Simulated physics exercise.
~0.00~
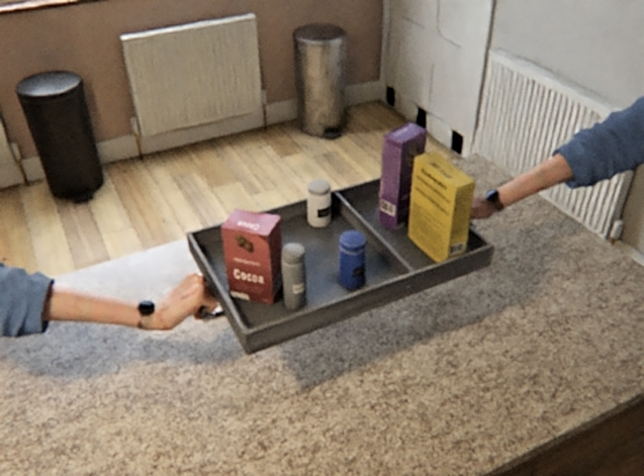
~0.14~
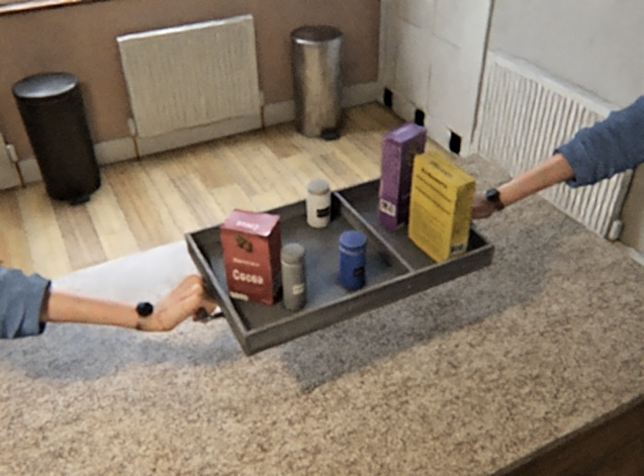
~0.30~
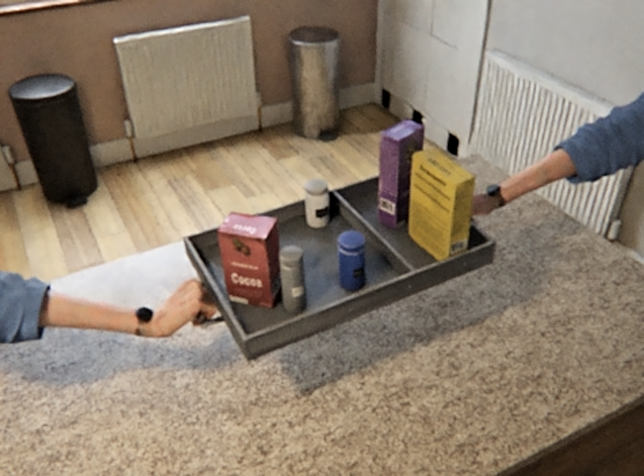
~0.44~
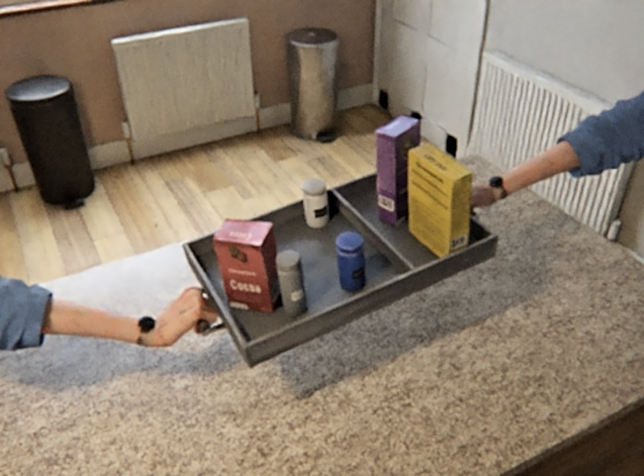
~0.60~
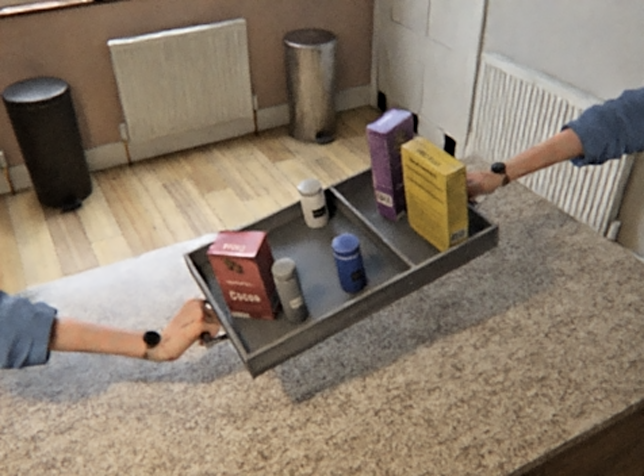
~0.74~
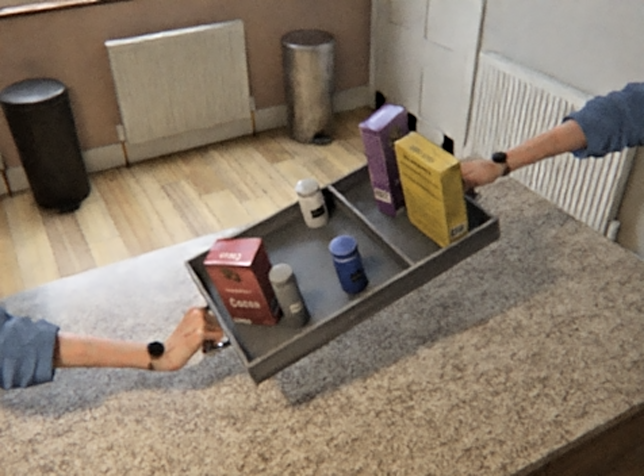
A tray held by two hands above a speckled countertop starts out level, then gradually tilts down at its left end as the right hand rises, while the cartons and shakers on it lean left along with it.
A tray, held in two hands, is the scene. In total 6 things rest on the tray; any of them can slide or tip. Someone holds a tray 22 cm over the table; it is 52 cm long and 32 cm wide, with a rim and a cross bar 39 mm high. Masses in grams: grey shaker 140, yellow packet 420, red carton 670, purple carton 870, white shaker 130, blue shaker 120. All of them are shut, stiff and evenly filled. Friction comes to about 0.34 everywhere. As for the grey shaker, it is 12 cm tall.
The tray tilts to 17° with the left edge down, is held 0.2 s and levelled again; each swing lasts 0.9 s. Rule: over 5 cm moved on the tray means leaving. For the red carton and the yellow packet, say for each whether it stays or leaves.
Red carton: Stays; yellow packet: Leaves.
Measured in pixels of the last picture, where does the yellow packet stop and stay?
It stops at about (362, 260).
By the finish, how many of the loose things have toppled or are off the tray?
Count: 1.
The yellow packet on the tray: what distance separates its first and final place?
Around 19 centimetres.
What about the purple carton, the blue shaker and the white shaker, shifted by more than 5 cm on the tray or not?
Here is how it goes: The purple carton remains near its start; next, the blue shaker moves off; last, the white shaker remains near its start.
By 1.14 s, tray tilted 17°, left edge down; yellow packet rocked 56° off its seat near (390, 227).
By 1.24 s, tray tilted 17°, left edge down; yellow packet rocked 62° off its seat near (380, 234); blue shaker 5 cm from its spot.
By 1.44 s, tray tilted 15°, left edge down; yellow packet on its side near (368, 253); blue shaker 9 cm from its spot; grey shaker rocked 6° off its seat.
By 1.64 s, tray tilted 9°, left edge down; yellow packet on its side near (359, 261); blue shaker rocked 9° off its seat; grey shaker rocked 11° off its seat.
When it is over (2.6 s), lying over on the tray, yellow packet; not toppled but over 5 cm from the start, blue shaker; the other 4 within 5 cm of the start. In the last view, red carton near (250, 259), yellow packet near (362, 260).
